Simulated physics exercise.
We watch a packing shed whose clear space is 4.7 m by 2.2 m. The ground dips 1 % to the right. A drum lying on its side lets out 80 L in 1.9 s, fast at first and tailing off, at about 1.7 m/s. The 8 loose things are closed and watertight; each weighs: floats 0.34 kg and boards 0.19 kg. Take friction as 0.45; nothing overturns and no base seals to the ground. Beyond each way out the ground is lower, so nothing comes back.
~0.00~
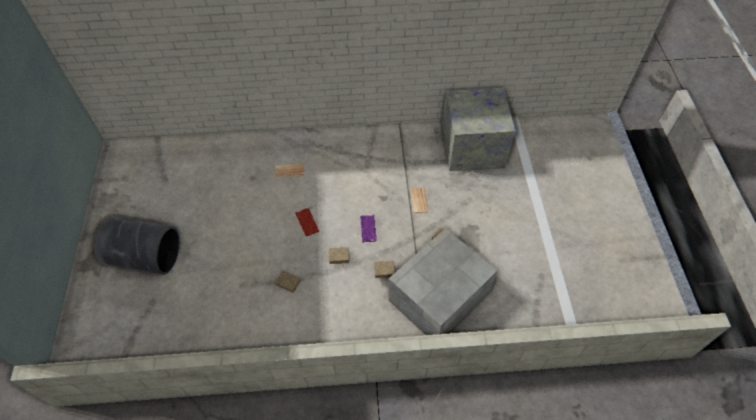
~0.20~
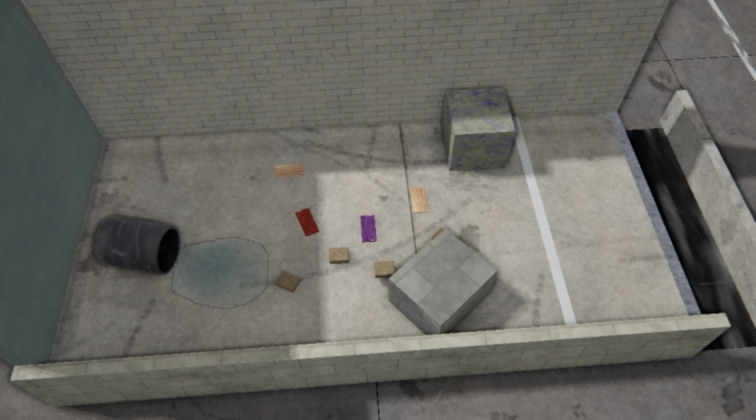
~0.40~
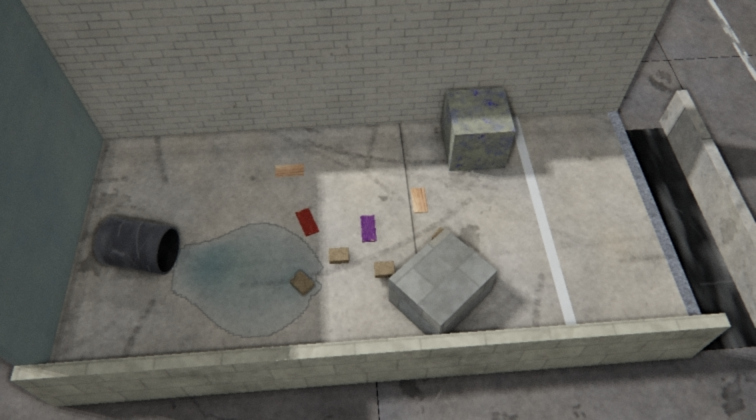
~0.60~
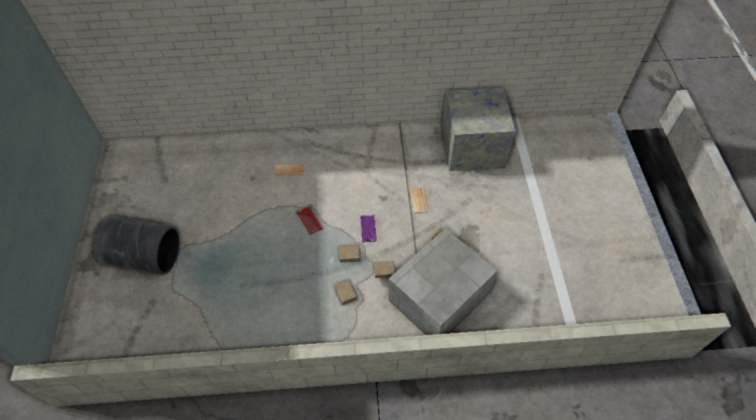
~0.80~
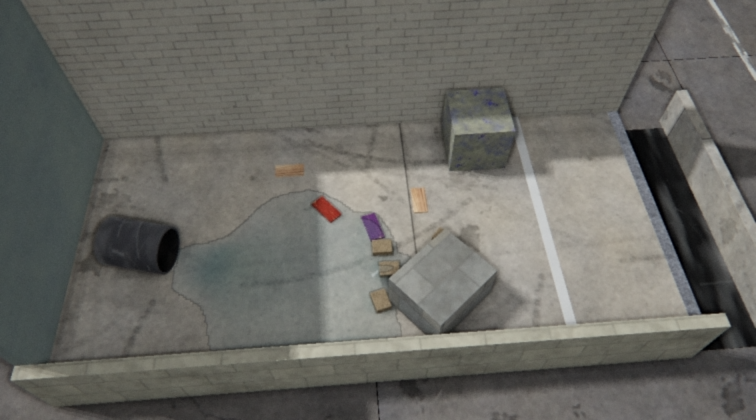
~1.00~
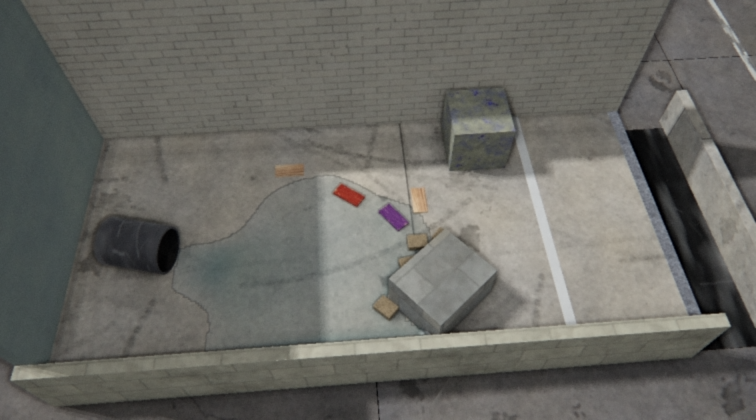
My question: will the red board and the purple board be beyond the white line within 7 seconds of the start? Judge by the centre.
The red board is held back; the purple board passes.
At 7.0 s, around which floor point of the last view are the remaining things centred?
Around (415, 169).
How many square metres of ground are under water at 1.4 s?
About 3.0 m2.
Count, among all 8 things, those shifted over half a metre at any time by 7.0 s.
7 of them.
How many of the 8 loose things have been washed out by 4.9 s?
I count 4.
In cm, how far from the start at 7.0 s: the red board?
Roughly 140 cm.
After 1.4 s the red board is near (396, 165), 1.0 m from its start, aground; the purple board is near (438, 200), 0.6 m from its start, afloat; 0 of 8 are over the mark; 4 afloat.
After 3.1 s the red board is near (428, 125), 1.5 m from its start, afloat; the purple board has gone out; 5 of 8 are over the mark; 3 afloat.
After 4.9 s the red board is near (428, 124), 1.5 m from its start, afloat; the purple board has gone out; 5 of 8 are over the mark; 3 afloat.
After 7.0 s the red board is near (428, 125), 1.5 m from its start, afloat; the purple board has gone out; 5 of 8 are over the mark; 2 afloat.
